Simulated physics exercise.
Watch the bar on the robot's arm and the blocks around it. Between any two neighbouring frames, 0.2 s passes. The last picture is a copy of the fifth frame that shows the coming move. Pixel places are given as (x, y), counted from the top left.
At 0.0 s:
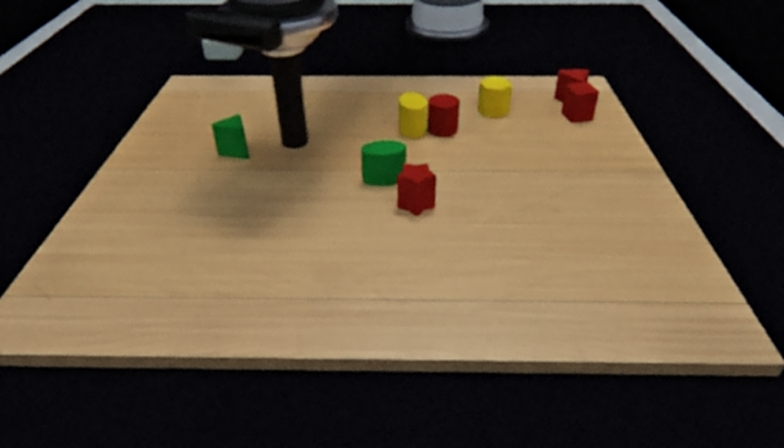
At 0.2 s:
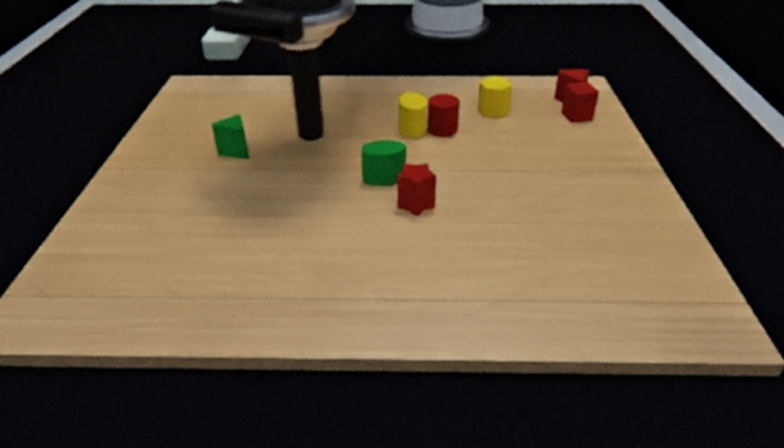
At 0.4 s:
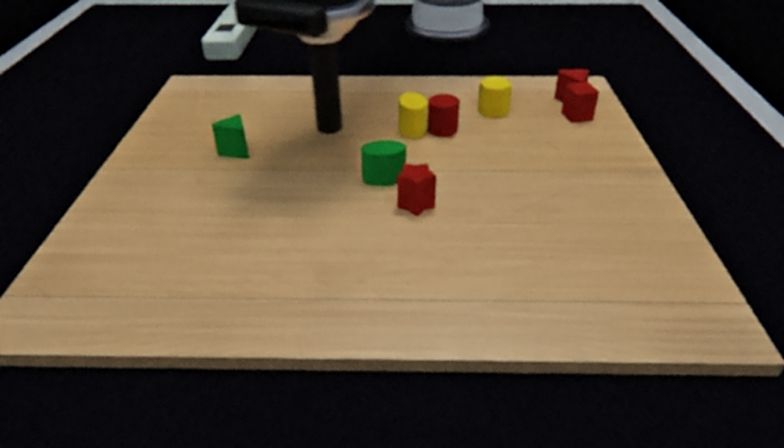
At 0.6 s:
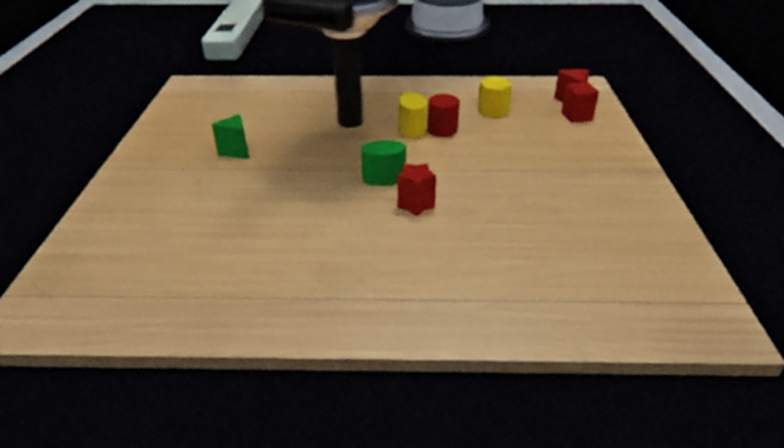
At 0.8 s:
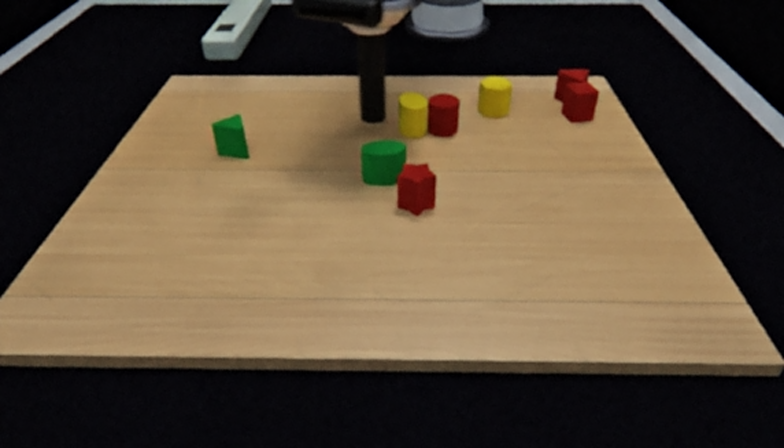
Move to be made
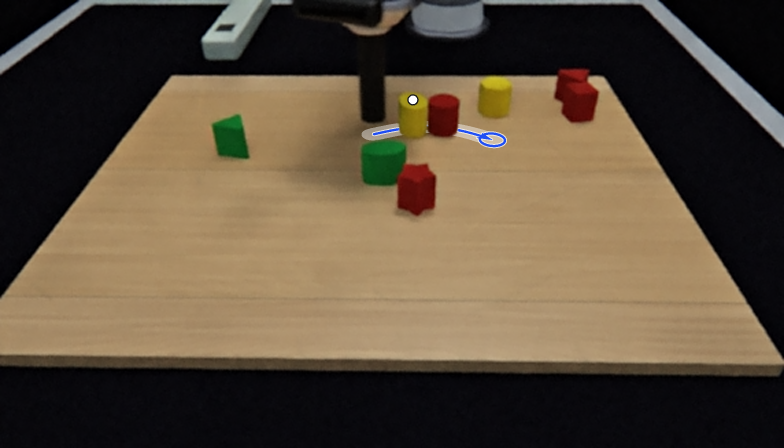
In the video, a robot arm with a black bar moves steadily to the right and slightly toward the back of a wooden board, passing behind a green block, while the scattered green, red and yellow blocks stay still.
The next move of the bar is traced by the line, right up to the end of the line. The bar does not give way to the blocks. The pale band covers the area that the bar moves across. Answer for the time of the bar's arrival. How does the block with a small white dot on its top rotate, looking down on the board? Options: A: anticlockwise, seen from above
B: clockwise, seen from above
The correct letter is A.
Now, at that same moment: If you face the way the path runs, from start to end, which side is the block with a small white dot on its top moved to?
The shift is to the left of that direction.
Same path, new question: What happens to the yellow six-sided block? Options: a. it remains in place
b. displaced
The answer is a.
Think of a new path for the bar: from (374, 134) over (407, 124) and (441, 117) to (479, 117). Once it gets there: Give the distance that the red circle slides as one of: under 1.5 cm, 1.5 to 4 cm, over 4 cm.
Above 4 cm.
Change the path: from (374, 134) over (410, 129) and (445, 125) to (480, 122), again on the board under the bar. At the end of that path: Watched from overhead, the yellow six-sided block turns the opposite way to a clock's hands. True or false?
The statement is correct.
The line goes from (374, 134) via (413, 128) and (454, 129), ending at (492, 140); the dot is on the yellow oval block.
What follows on the original path. One third of the way, bar at (413, 111); yellow oval block at (440, 98), turned 15° clockwise; red circle at (470, 100).
Two thirds of the way, bar at (455, 113); yellow oval block at (482, 97); red circle at (513, 102).
At the end, bar at (494, 123); yellow oval block at (500, 97), turned 40° anticlockwise; red circle at (535, 100); yellow six-sided block unmoved.
